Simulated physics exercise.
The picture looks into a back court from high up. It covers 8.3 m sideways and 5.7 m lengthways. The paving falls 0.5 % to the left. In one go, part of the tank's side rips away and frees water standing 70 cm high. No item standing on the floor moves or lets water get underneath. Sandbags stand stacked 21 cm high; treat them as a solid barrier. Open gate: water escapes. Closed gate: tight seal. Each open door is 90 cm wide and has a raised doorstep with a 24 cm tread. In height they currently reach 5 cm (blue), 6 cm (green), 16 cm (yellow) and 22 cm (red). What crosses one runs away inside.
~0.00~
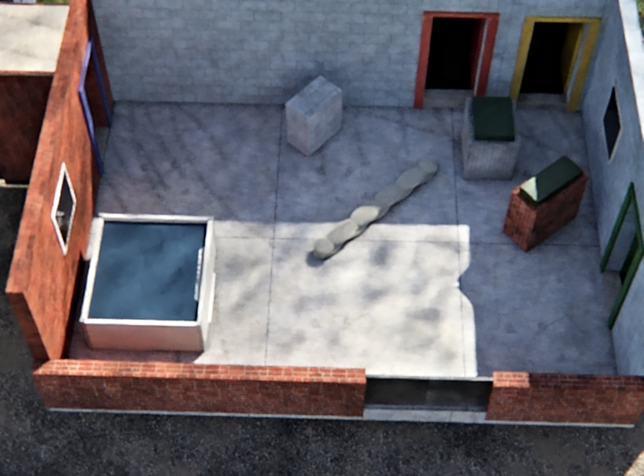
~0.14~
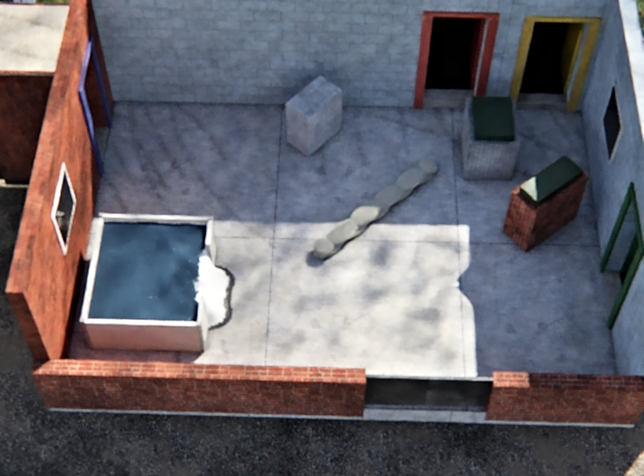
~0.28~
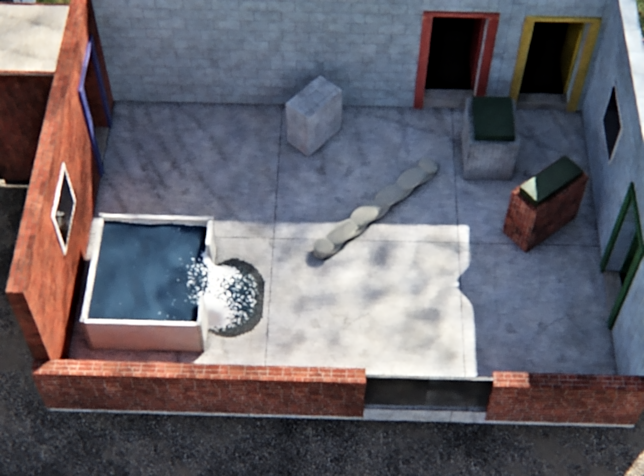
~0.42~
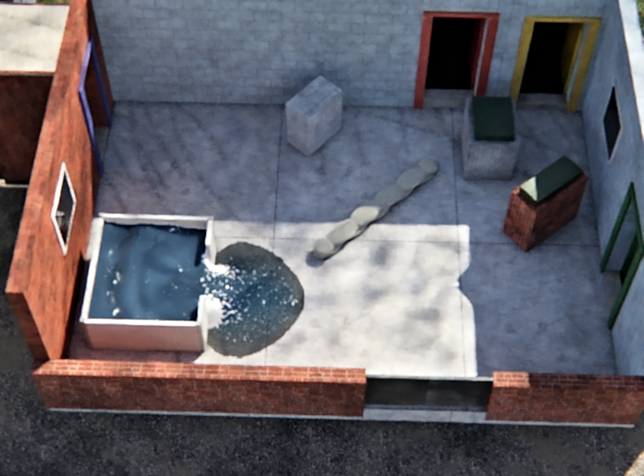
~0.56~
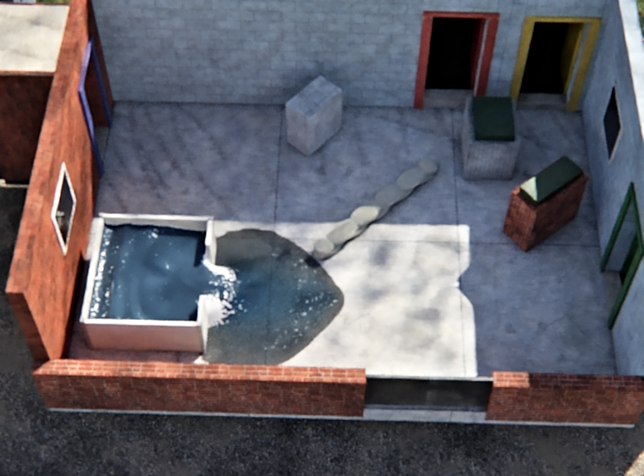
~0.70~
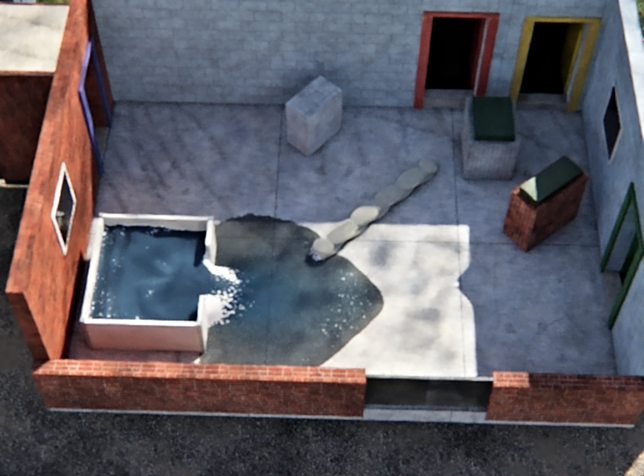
Water bursts through the right side of a square tank in a brick-walled courtyard, foaming onto the pale paving, then spreads rightward in a widening dark sheet past the near end of a diagonal row of sandbags.
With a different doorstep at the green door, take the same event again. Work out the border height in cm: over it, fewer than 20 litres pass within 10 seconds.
Border at about 14 cm.
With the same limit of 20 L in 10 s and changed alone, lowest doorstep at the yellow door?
Yellow: 8.0 cm.
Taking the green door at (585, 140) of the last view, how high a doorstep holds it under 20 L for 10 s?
It needs about 7.0 cm.
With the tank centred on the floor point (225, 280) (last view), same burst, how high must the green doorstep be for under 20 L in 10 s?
Then roughly 16 cm.
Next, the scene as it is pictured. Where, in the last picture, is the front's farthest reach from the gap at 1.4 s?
In the last picture, around (516, 315).
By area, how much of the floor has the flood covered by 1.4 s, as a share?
Close to 30 per cent of it is wet.
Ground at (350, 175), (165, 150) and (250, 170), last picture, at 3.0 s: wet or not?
Status: Submerged / clear / clear.
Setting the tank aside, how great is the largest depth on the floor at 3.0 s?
I'd put it near 28 cm.
After 1.4 s water covers 30 % of the floor, deepest (36 cm) near (217, 298); it has not reached the green door.
After 3.0 s water covers 55 % of the floor, deepest (28 cm) near (606, 379); 13 cm at the green door, 20 litres in over its 6 cm doorstep.
After 10.0 s water covers 70 % of the floor, deepest (10 cm) near (377, 227); 7 cm at the green door, 154 litres in over its 6 cm doorstep.
At the green door as built, the water arrived by 2.2 s and peaked near 18 cm at 3.6 s.
With a doorstep of 13 cm, 27 litres would have come in within the 10 s; with 17.5 cm, 5 litres. So under 20 litres takes about 14 cm.
